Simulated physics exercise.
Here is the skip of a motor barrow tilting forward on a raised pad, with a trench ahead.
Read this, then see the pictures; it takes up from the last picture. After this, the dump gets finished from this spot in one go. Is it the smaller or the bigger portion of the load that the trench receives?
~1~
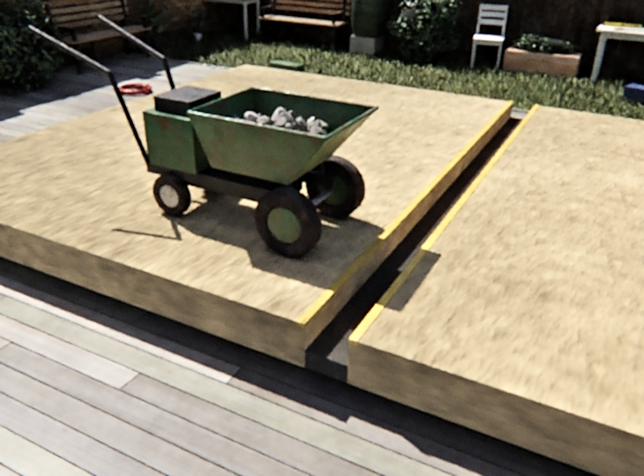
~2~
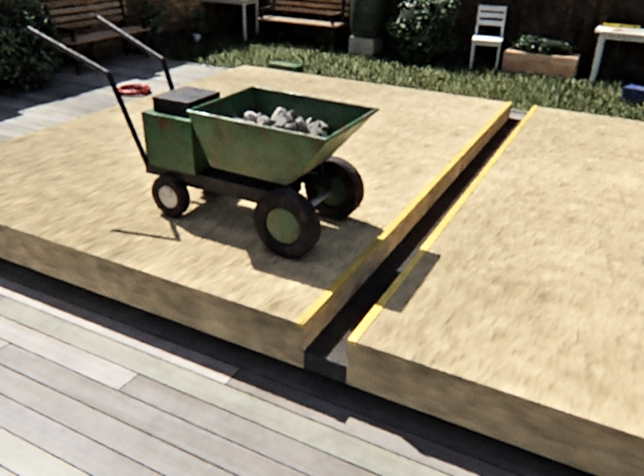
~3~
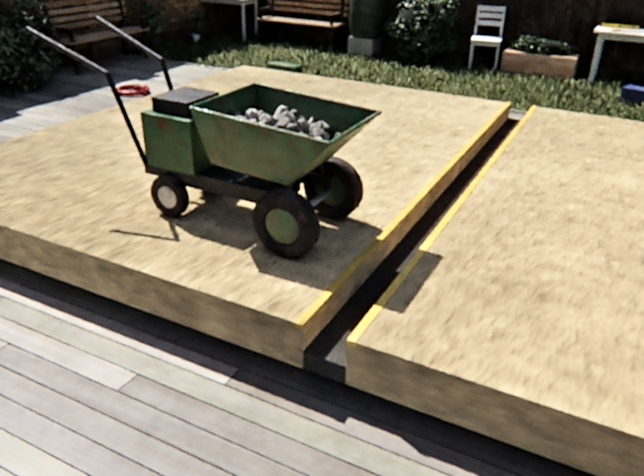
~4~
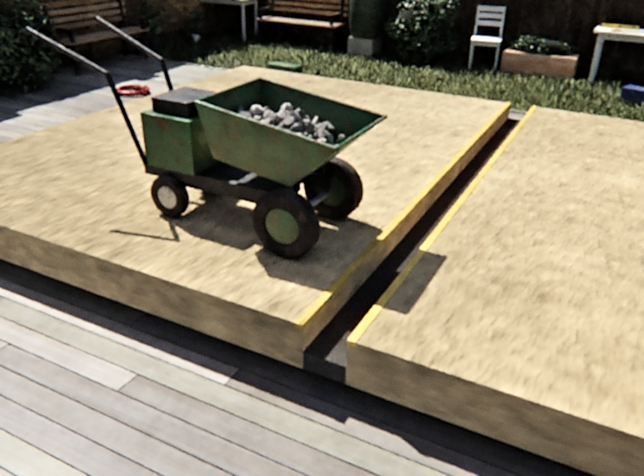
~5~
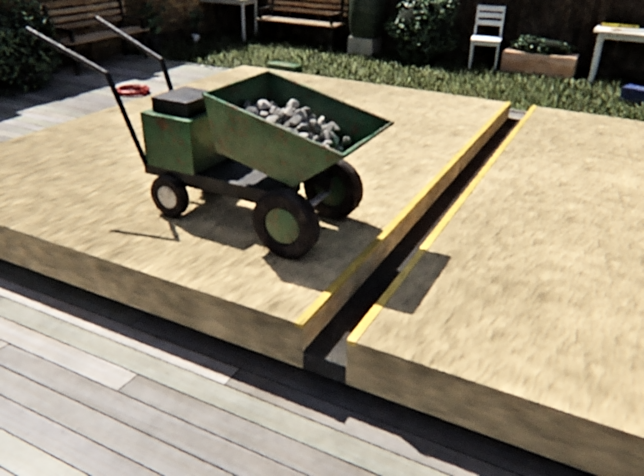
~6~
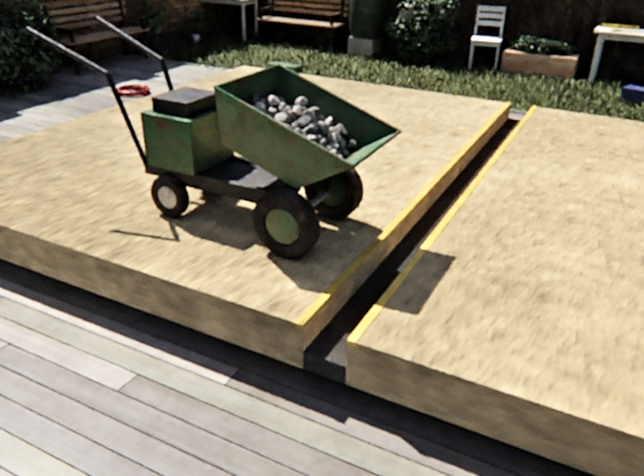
I expect the trench to not get most of the load.
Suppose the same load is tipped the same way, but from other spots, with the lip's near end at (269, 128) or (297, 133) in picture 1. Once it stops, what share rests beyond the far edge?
Roughly 0 percent first, then roughly 10 percent.
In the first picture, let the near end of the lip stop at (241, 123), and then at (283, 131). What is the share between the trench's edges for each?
About 20 %, then 60 %.
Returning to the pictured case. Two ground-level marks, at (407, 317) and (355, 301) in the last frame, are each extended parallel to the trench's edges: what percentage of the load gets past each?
Around 30 in a hundred for the first, 60 in a hundred for the second.
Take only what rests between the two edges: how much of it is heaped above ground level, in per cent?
It comes to 5 per cent or so.
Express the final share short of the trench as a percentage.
It works out to roughly 0 percent.
Soon, skip tipped steeply; all in the skip.
A while on, skip tipped right over; about two thirds in the skip; a small part in or heaped over the trench; about a quarter beyond it.
Towards the end, skip tipped right over; about a third in the skip; a small part in or heaped over the trench; about half beyond it.
Finally, skip tipped right over; about a third in the skip; about a quarter in or heaped over the trench; about half beyond it.
